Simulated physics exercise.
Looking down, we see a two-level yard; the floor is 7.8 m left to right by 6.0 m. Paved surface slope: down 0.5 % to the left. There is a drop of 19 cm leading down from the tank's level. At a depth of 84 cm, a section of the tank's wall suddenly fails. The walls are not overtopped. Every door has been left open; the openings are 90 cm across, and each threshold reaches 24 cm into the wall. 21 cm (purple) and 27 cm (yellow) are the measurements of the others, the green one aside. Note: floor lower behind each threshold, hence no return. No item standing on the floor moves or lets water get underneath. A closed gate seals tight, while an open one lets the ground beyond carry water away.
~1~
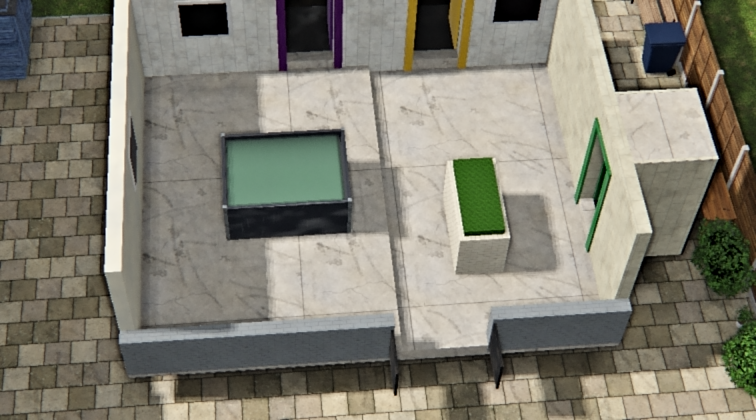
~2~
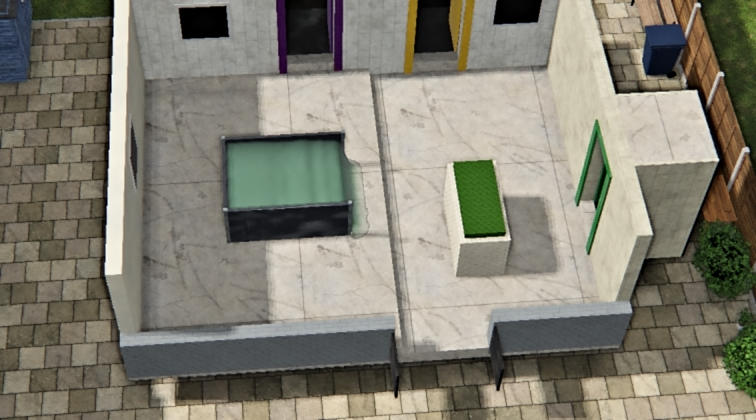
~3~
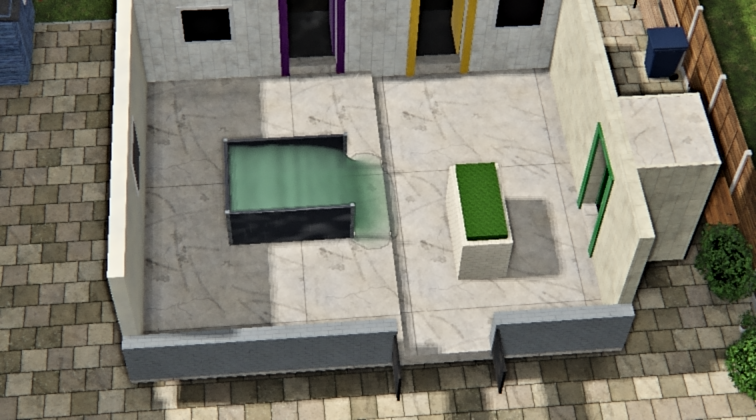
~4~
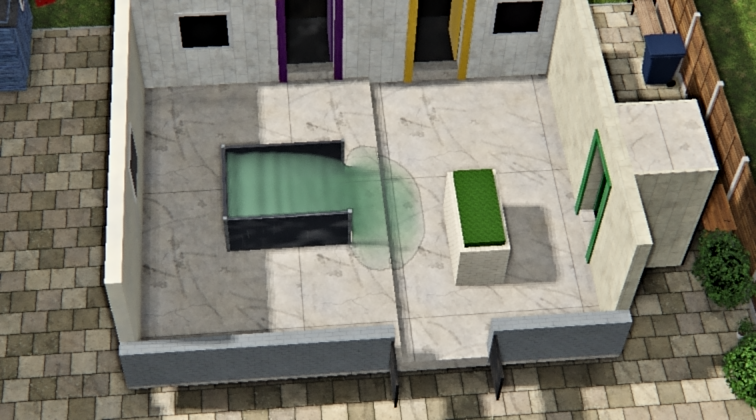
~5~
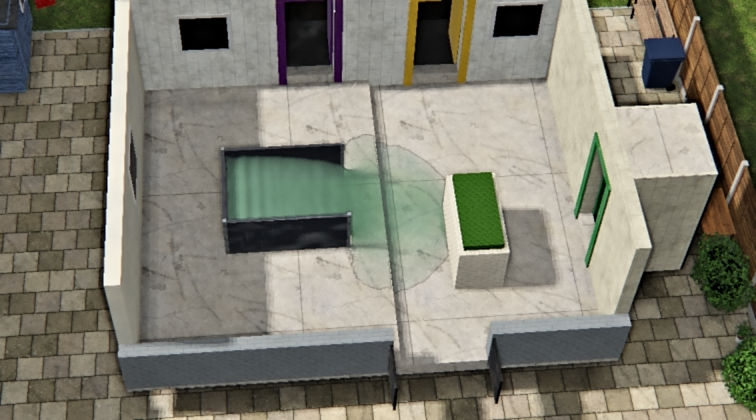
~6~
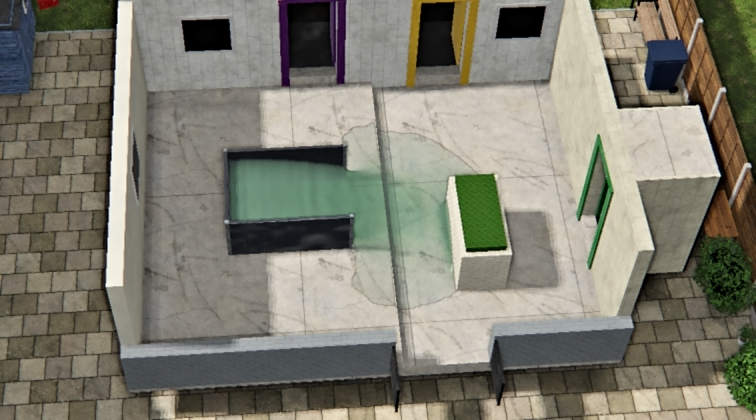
Green water poured out through the open right side of a dark tank in a walled yard, spread across the pale floor over a low step, and reached around a white, grass-topped block.
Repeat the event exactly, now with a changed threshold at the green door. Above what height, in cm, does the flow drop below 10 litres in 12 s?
About 5.5 cm.
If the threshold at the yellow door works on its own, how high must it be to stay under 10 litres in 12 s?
For the yellow door, about 12.0 cm.
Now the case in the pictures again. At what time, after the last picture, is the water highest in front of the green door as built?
Approximately 6.5 s.
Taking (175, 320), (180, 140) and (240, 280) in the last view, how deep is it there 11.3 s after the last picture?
In that order: 0, 0 and 0 cm.
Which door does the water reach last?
That's the purple one.
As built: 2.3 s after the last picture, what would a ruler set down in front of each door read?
Reading in centimetres: Green = 6, purple = 0, yellow = 11.
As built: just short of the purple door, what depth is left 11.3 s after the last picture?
Depth: Near 0.0 cm.
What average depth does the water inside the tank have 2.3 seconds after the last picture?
Around 17 cm on average.
Then, 0.7 s after the last picture water covers 30 % of the floor, deepest (50 cm) near (438, 221); it has not reached the green door.
Then, 2.3 s after the last picture water covers 45 % of the floor, deepest (38 cm) near (536, 117); 6 cm at the green door, 0 litres in over its 18 cm threshold.
Then, 11.3 s after the last picture water covers 50 % of the floor, deepest (10 cm) near (603, 332); 5 cm at the green door, 0 litres in over its 18 cm threshold.
At the green door as built, the water peaked near 9 cm, 6.7 s after the last picture.
Run again over the same 12 s with other heights there, 24 litres in over 4 cm, 6 litres over 6 cm. The limit of 10 litres is kept from about 5.5 cm up.
